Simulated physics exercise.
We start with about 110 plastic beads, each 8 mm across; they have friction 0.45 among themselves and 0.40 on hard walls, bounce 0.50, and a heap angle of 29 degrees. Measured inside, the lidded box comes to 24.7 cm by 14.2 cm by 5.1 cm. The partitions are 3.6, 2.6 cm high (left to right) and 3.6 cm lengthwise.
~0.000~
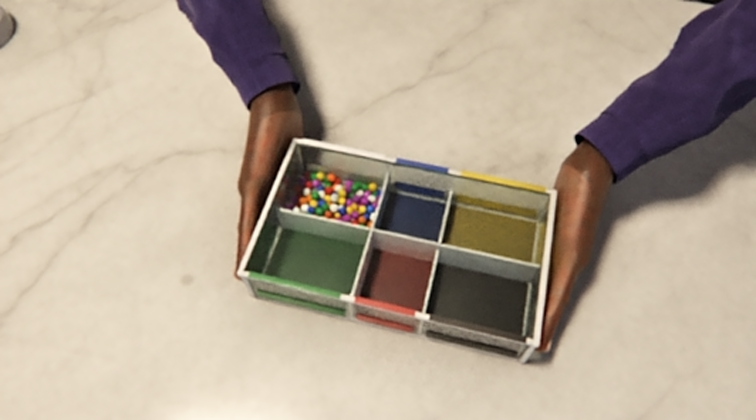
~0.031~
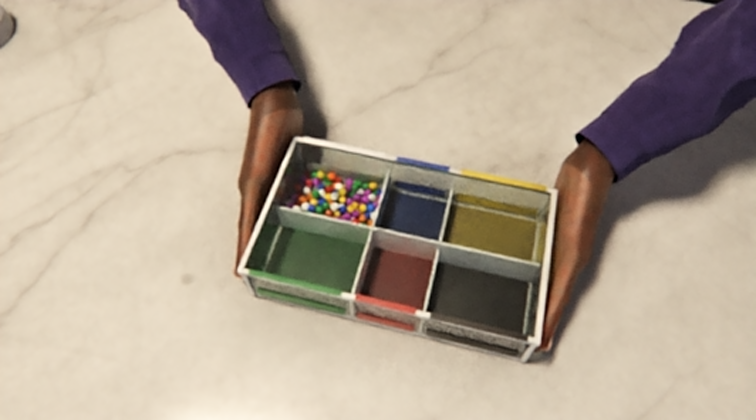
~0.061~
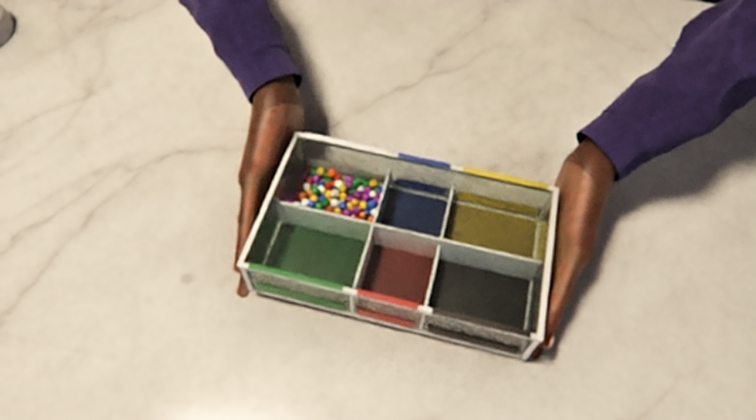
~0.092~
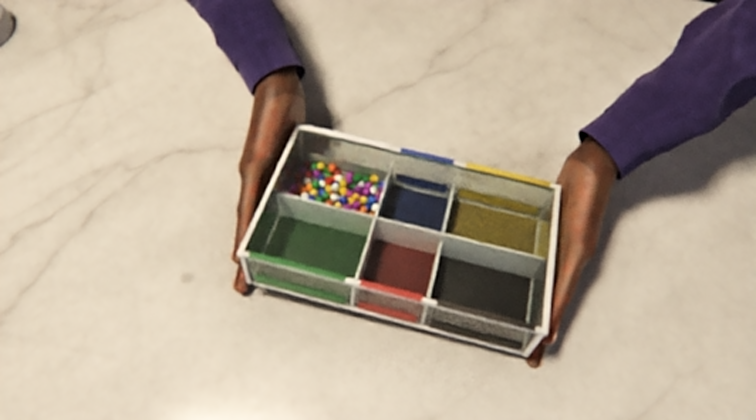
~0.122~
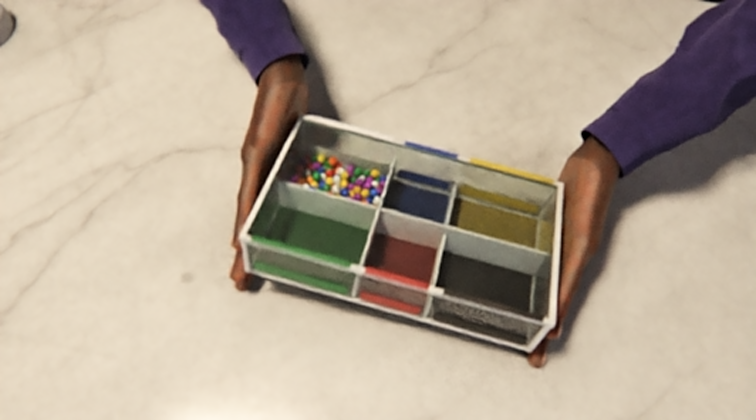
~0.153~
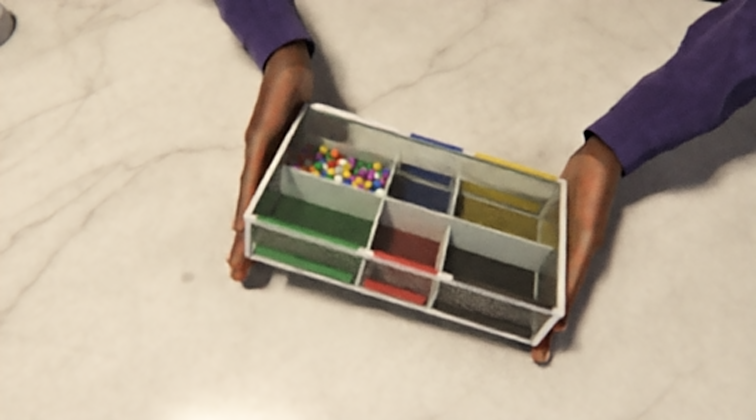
A clear, white-edged box of six compartments is held between two hands in purple sleeves, seen from above over a pale, veined marble surface. Multicoloured beads fill the back-left compartment, beside blue and yellow ones, with green, red and black along the front. The hands slowly, then more quickly, tilt the box, its front side coming into fuller view, while the beads shift slightly and the camera stays still.
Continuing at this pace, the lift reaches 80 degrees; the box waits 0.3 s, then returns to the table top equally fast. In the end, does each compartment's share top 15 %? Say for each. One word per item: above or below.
In order - red compartment: Below; blue compartment: Below; green compartment: Below; yellow compartment: Below; white compartment: Above; black compartment: Below.
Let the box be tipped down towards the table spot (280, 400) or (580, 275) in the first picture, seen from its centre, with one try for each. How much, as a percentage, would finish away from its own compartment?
First try: Around 20 percent; second try: Around 40 percent.
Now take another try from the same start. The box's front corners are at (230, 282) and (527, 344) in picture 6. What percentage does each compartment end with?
Final shares: Red 0%, blue 0%, green 25%, yellow 0%, white 75%, black 0%.
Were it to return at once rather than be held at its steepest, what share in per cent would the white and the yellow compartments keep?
White 90; yellow 0.
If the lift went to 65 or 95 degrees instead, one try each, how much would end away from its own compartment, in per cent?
5 and 15 %.
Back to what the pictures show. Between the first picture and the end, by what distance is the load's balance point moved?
I'd put the distance at roughly 2.5 cm.
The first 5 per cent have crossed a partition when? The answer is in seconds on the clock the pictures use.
0.75 s, roughly.
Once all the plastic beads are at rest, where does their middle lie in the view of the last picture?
Roughly (361, 197).
After 0.77 s, tilt 80 degrees; blue 5 %, white 90 %.
Then, at 1.19 s, tilt 45 degrees; blue 5 %, yellow 10 %, white 90 %.
Then, at 1.68 s, tilt 0 degrees; blue 5 %, yellow 10 %, white 90 %.
At rest (2.2 s), red 0 %, blue 5 %, green 0 %, yellow 10 %, white 90 %, black 0 %.
